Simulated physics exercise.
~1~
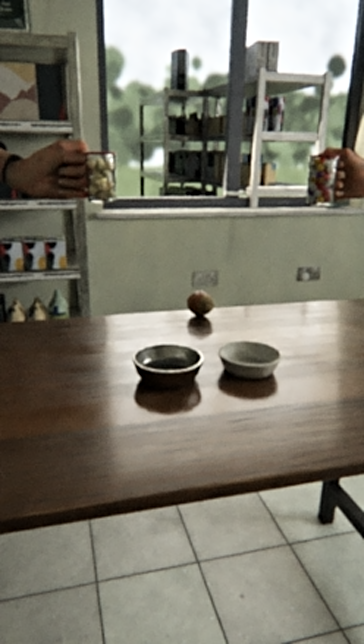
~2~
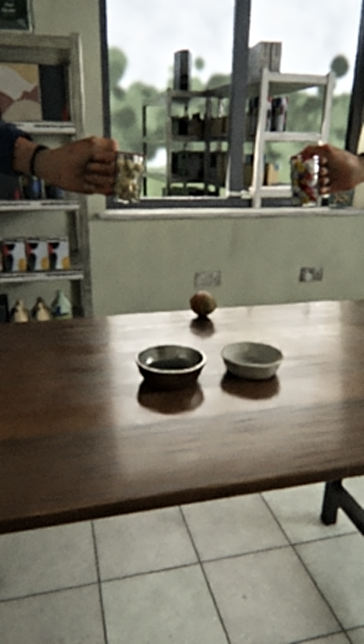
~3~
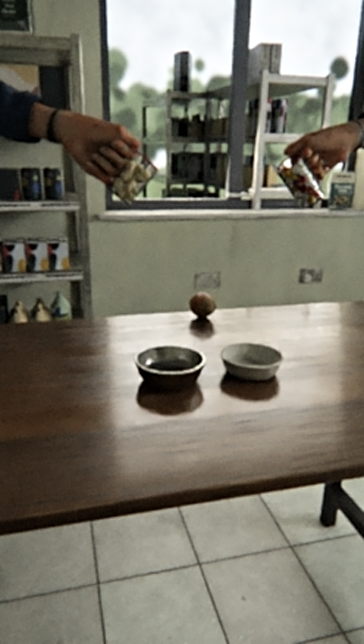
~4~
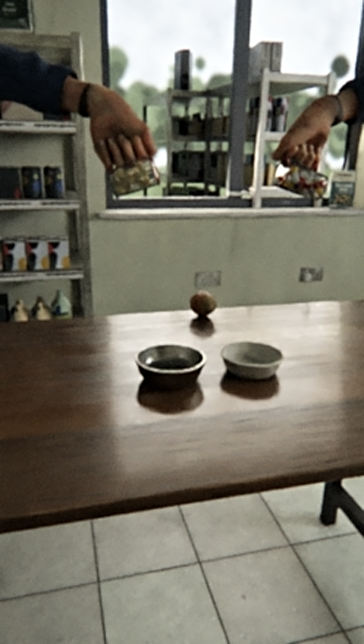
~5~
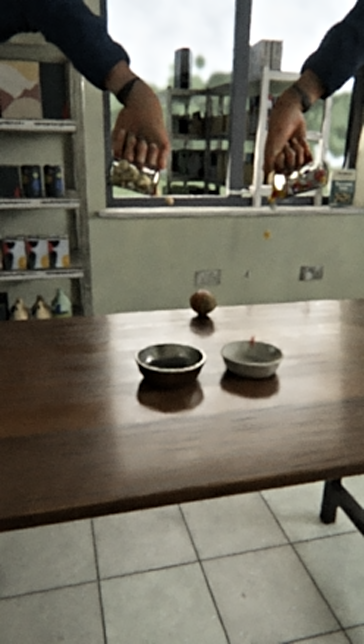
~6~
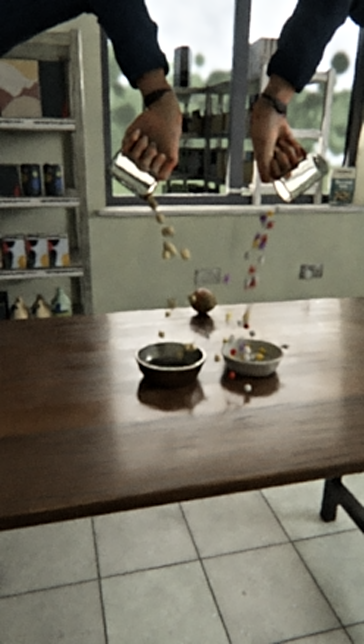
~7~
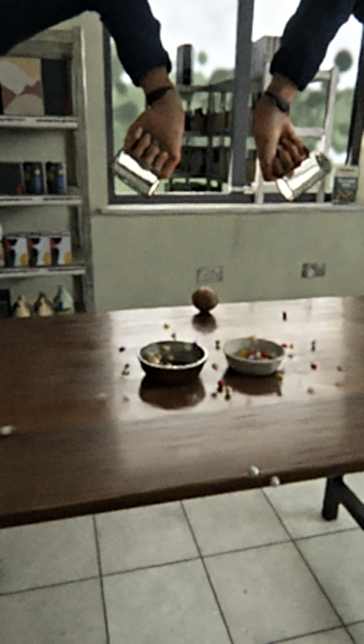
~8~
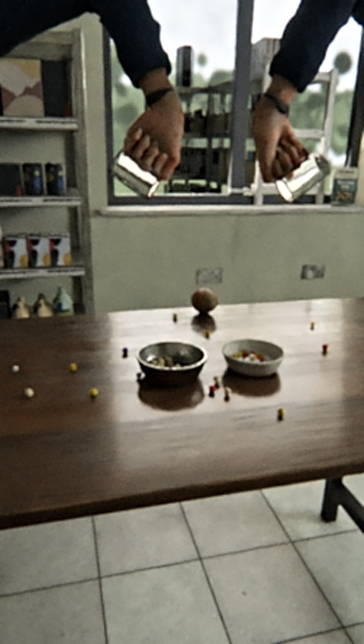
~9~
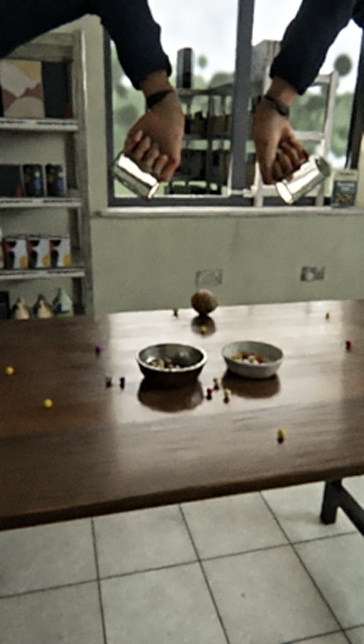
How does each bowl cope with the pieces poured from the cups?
Both the left bowl and the right bowl catch some of the pieces, but each ends with other pieces scattered round it on the table.
